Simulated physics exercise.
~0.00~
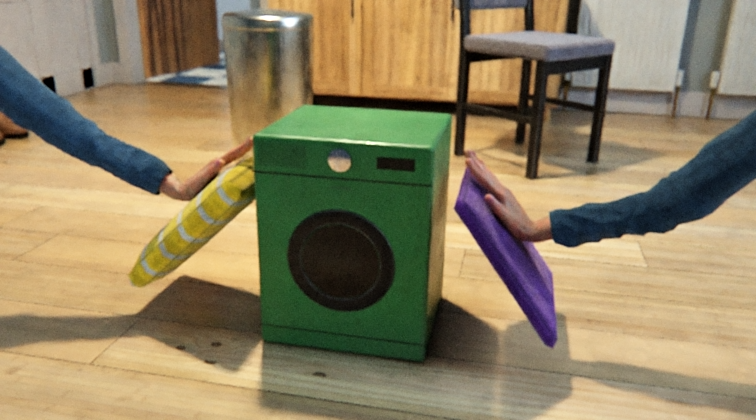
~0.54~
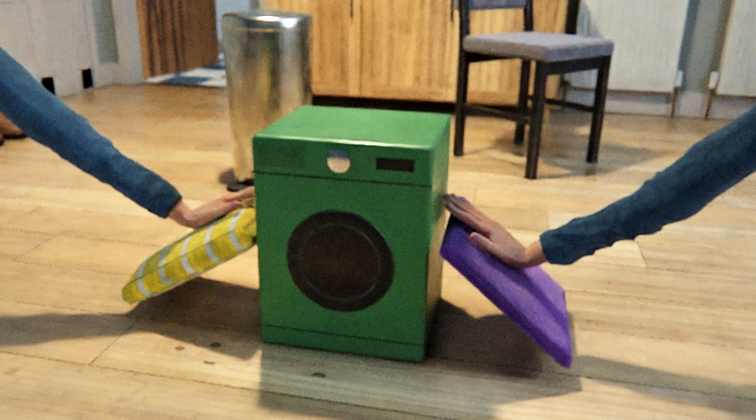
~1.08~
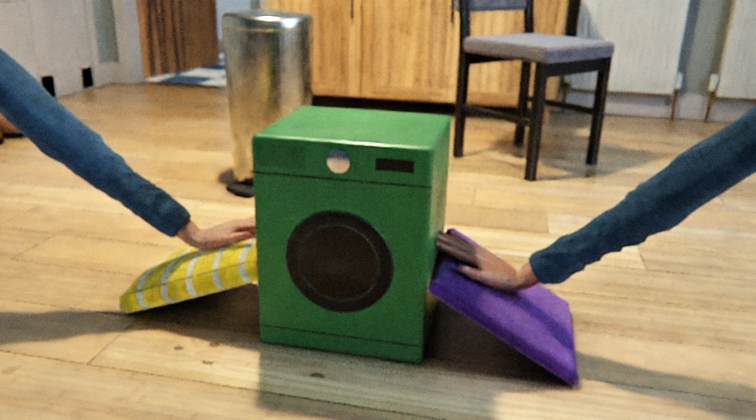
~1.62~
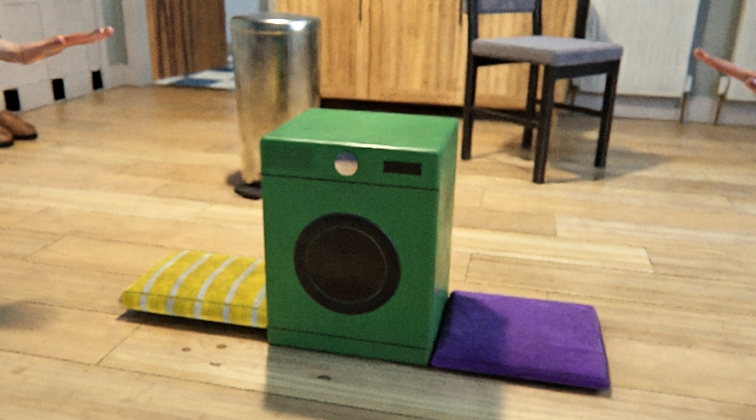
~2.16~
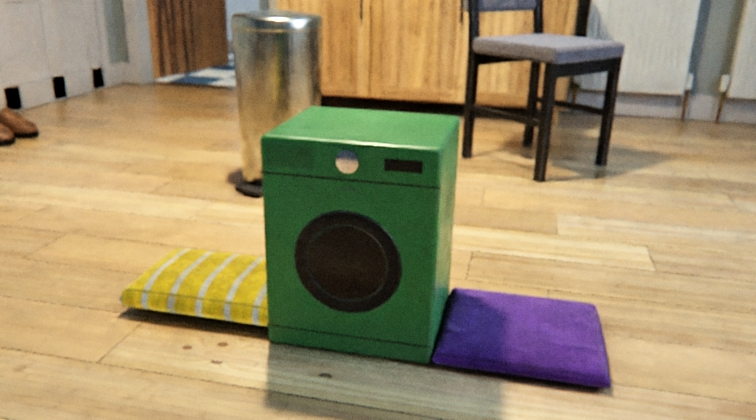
The video shows two hands lowering a yellow striped pillow and a purple seat pad from leaning positions on either side of a green machine. The hands then let go and draw back, leaving both cushions lying flat on the wooden floor beside the unmoved machine.
